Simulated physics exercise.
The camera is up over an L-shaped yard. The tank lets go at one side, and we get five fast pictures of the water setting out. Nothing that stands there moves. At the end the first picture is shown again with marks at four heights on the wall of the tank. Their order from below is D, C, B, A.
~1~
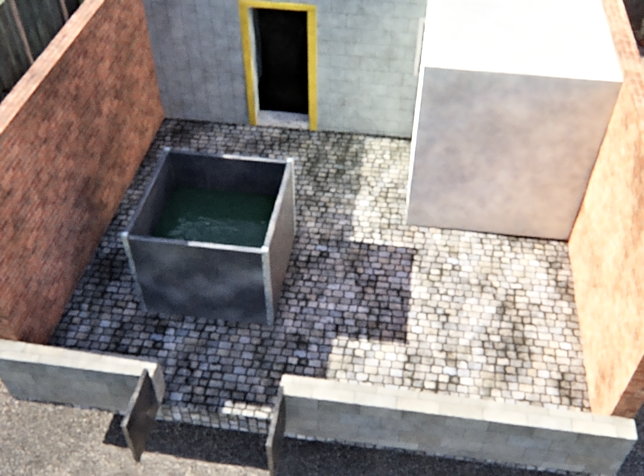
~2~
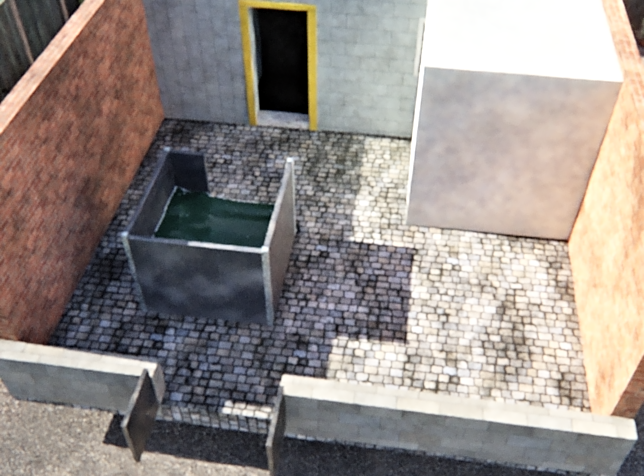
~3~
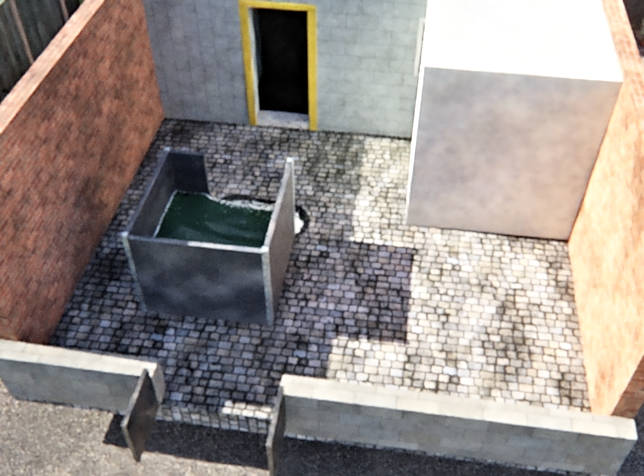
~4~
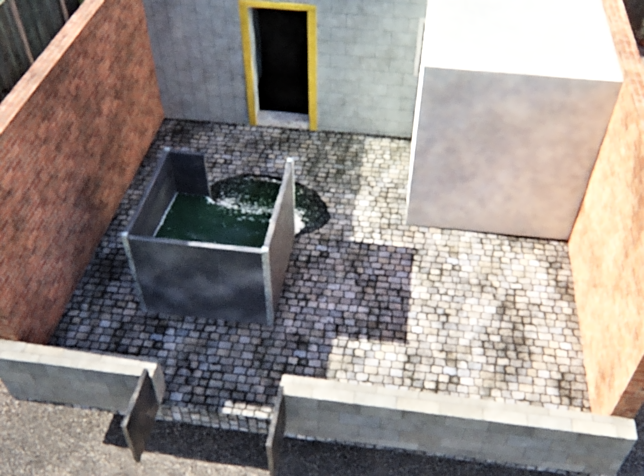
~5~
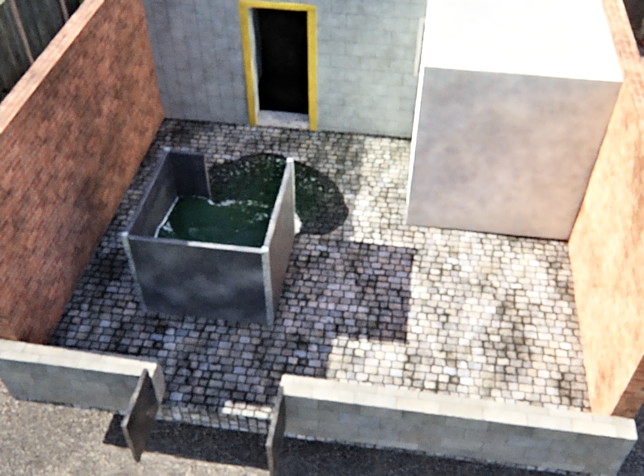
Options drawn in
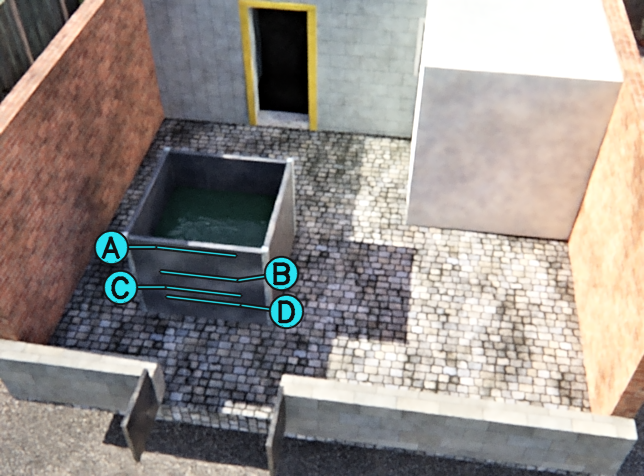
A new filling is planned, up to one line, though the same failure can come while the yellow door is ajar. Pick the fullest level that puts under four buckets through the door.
The answer is line D.
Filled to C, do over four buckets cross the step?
Yes.
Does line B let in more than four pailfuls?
Yes, that goes wrong.
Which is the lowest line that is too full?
That is line C.
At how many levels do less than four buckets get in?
One.
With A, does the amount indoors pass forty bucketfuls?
Yes.
On the marked copy, A at (195, 251); B at (199, 275); C at (202, 291); D at (204, 300); from the bottom up D, C, B, A.
With A, dozens of bucketfuls pour in.
With B, dozens of bucketfuls pour in.
With C, about 9 bucketfuls get in.
With D, a bucket or two gets in.
